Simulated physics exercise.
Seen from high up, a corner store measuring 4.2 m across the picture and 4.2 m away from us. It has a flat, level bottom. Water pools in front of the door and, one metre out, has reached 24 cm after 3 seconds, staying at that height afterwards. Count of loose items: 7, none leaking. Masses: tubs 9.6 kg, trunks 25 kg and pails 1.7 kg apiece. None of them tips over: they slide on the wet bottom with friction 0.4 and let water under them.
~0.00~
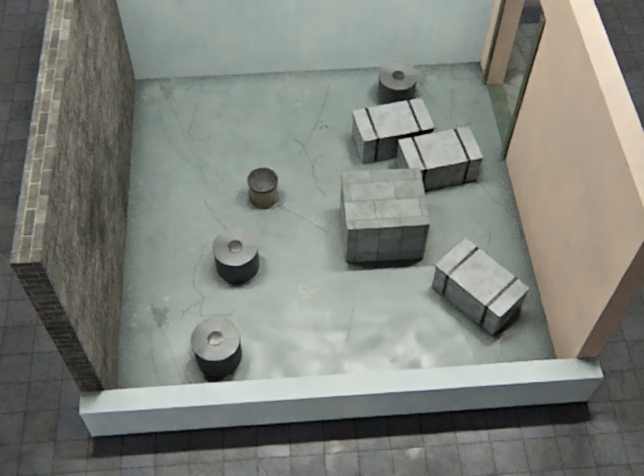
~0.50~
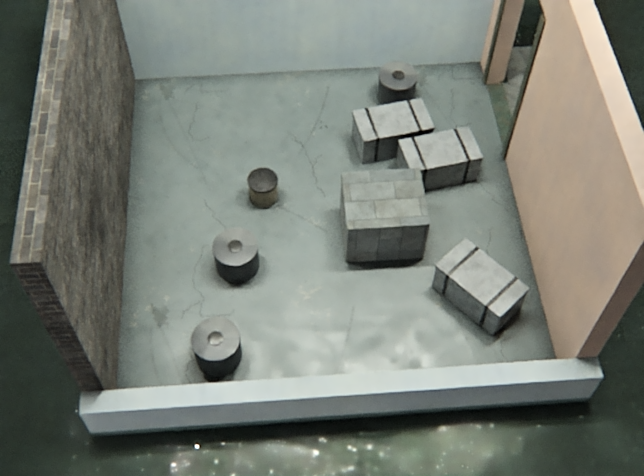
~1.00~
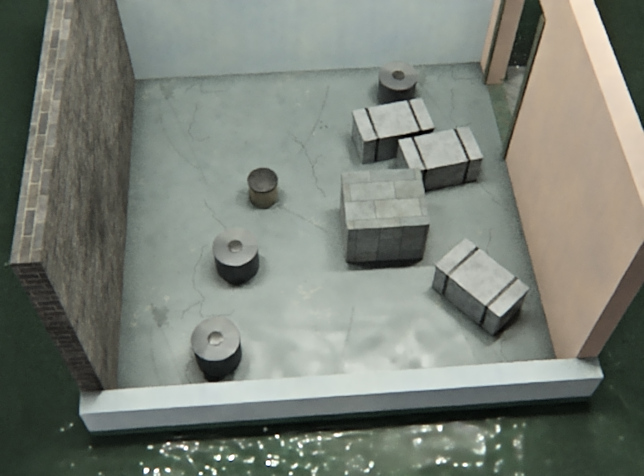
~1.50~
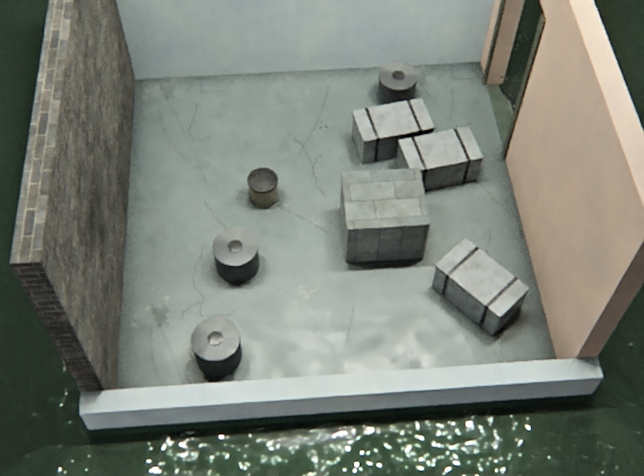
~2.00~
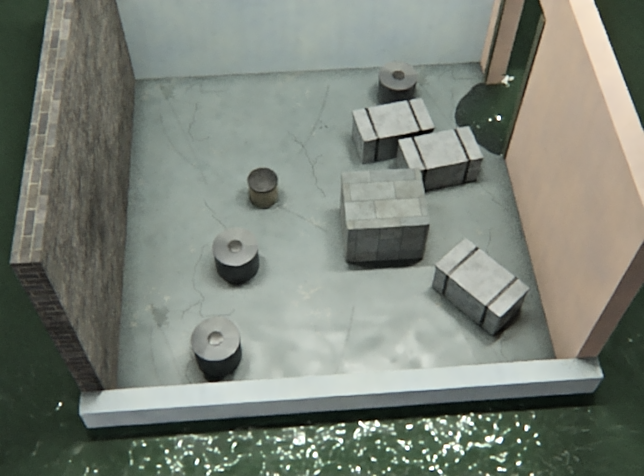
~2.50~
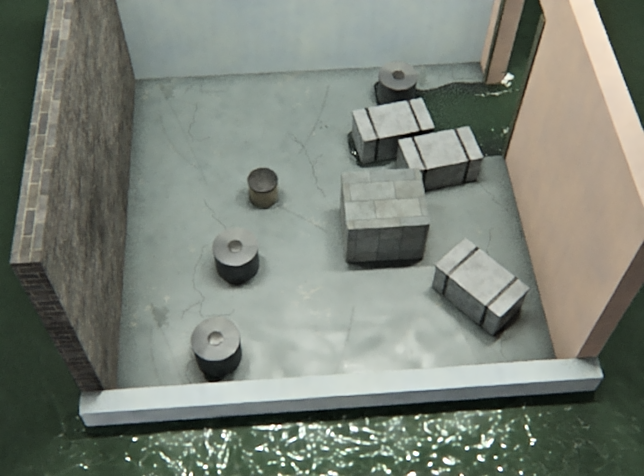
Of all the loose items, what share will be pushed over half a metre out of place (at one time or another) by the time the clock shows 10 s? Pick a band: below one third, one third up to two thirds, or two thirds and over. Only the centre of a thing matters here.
The share is two thirds and over.
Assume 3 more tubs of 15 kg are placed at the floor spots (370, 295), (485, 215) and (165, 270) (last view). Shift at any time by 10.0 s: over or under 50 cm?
Result, in listed order: Not exceeded / not exceeded / exceeded.
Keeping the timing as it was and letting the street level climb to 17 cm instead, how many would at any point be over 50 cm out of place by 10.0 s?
Result: 3.
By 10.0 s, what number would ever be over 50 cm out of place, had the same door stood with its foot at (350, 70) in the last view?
In that case the number is 7.
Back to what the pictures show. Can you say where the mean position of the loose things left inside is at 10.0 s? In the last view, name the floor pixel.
Close to pixel (357, 317).
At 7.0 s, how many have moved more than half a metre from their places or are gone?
I count 3 of them.
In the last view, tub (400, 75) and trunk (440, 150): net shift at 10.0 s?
400 cm and 30 cm respectively.
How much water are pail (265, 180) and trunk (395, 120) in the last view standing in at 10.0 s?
Depths: Near 11 cm, then near 9 cm.
After 3.5 s 0 of 7 are over 50 cm from their spots; 0 afloat.
After 4.5 s 2 of 7 are over 50 cm from their spots; 0 afloat.
After 7.0 s 3 of 7 are over 50 cm from their spots; 3 afloat.
After 10.0 s 5 of 7 are over 50 cm from their spots, and 5 have been at some point; 5 afloat.
